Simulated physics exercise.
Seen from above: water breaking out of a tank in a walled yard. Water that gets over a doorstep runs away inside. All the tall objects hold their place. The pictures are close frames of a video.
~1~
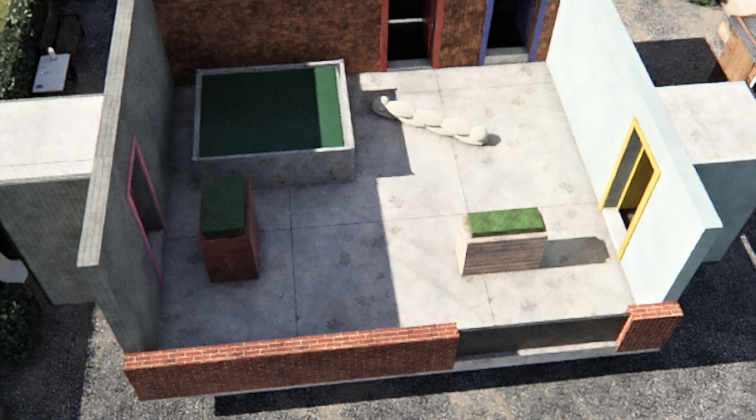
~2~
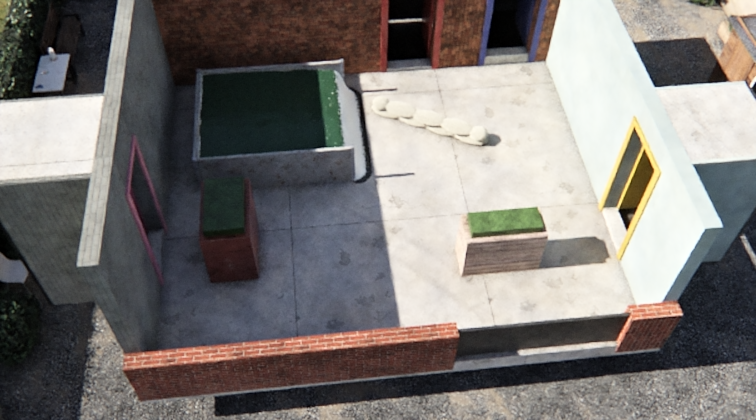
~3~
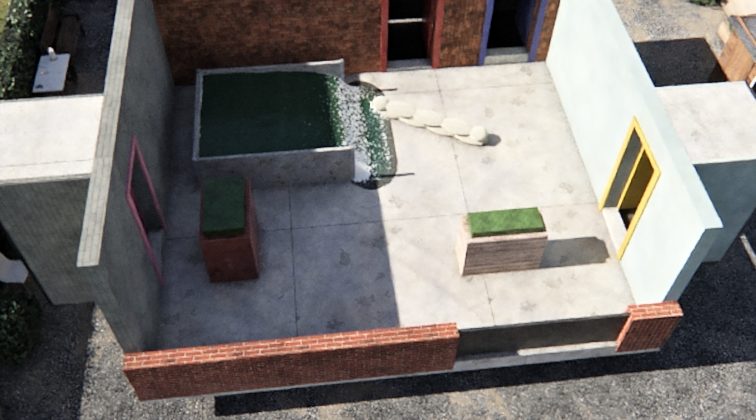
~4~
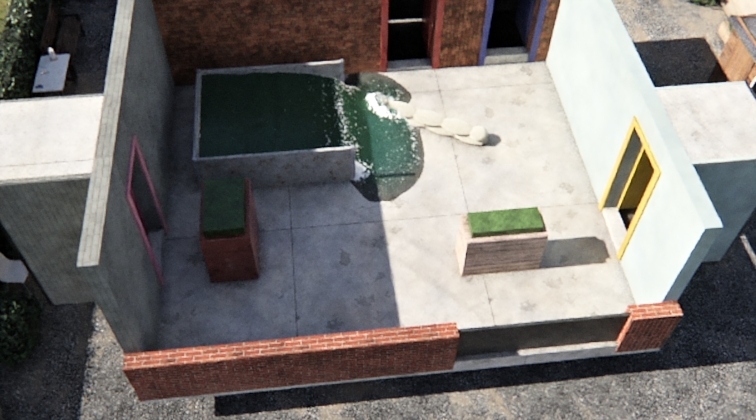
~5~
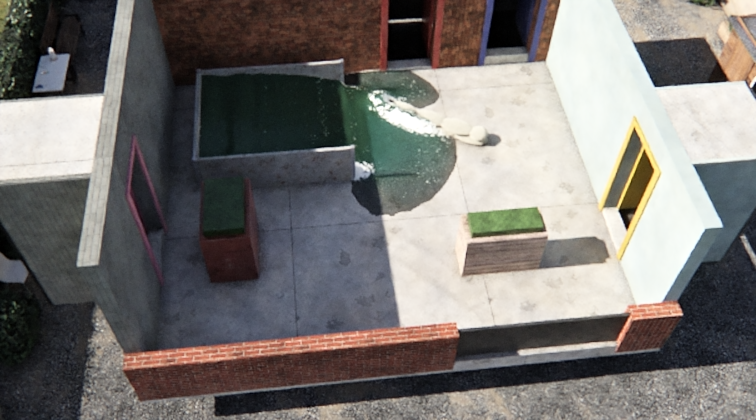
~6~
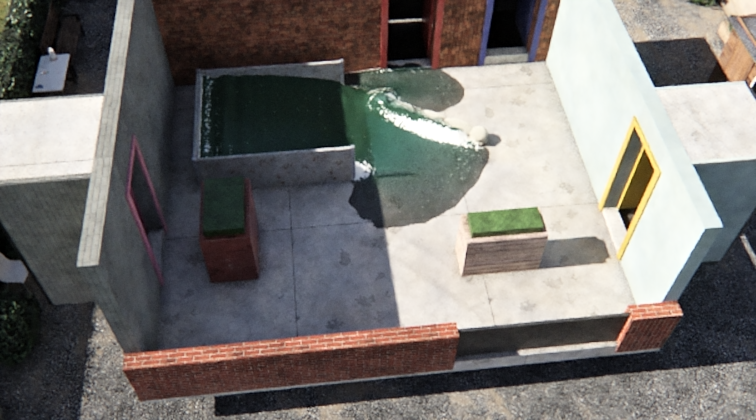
Dark green water breaks out of the open right side of a grey tank at the back left of a walled concrete yard, seen from above by a still camera. A row of pale rounded stones lies beside it, with two grass-topped blocks nearer, a pink-framed opening left and a yellow one right. Flecked with white foam, the water fans rightward across the floor, washing over the stones.
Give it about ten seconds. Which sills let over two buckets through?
In the end: The yellow door floods; the red door floods; the blue door holds within the limit; the pink door holds within the limit.
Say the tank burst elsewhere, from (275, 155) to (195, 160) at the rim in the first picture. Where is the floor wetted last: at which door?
That is the blue door.
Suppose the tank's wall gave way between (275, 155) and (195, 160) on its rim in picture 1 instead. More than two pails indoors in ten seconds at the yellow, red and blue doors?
Yellow passes that mark, red takes less, blue holds.
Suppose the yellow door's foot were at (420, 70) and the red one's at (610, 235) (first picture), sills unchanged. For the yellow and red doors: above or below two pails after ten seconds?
One by one: The yellow one goes over, the red one goes over.
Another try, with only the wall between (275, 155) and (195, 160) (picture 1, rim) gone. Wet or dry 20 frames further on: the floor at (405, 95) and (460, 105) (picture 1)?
In turn: Dry, not flooded.
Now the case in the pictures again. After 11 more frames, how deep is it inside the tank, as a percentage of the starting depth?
Close to 38 %.
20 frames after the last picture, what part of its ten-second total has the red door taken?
Close to 90 %.
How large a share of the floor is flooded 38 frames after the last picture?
Close to 80 %.
A moment on, water covers 35 % of the floor; the yellow door not reached, the red door over two buckets in, the blue door wet at the sill, nothing in, the pink door not reached.
Next, water covers 50 % of the floor; the yellow door over two buckets in, the red door far over two buckets in, the blue door wet at the sill, nothing in, the pink door not reached.
Then, water covers 60 % of the floor; the yellow door far over two buckets in, the red door far over two buckets in, the blue door wet at the sill, nothing in, the pink door not reached.
Later, water covers 80 % of the floor; the yellow door far over two buckets in, the red door far over two buckets in, the blue door wet at the sill, nothing in, the pink door not reached.
In the end, water covers 95 % of the floor; the yellow door far over two buckets in, the red door far over two buckets in, the blue door wet at the sill, nothing in, the pink door wet at the sill, nothing in.
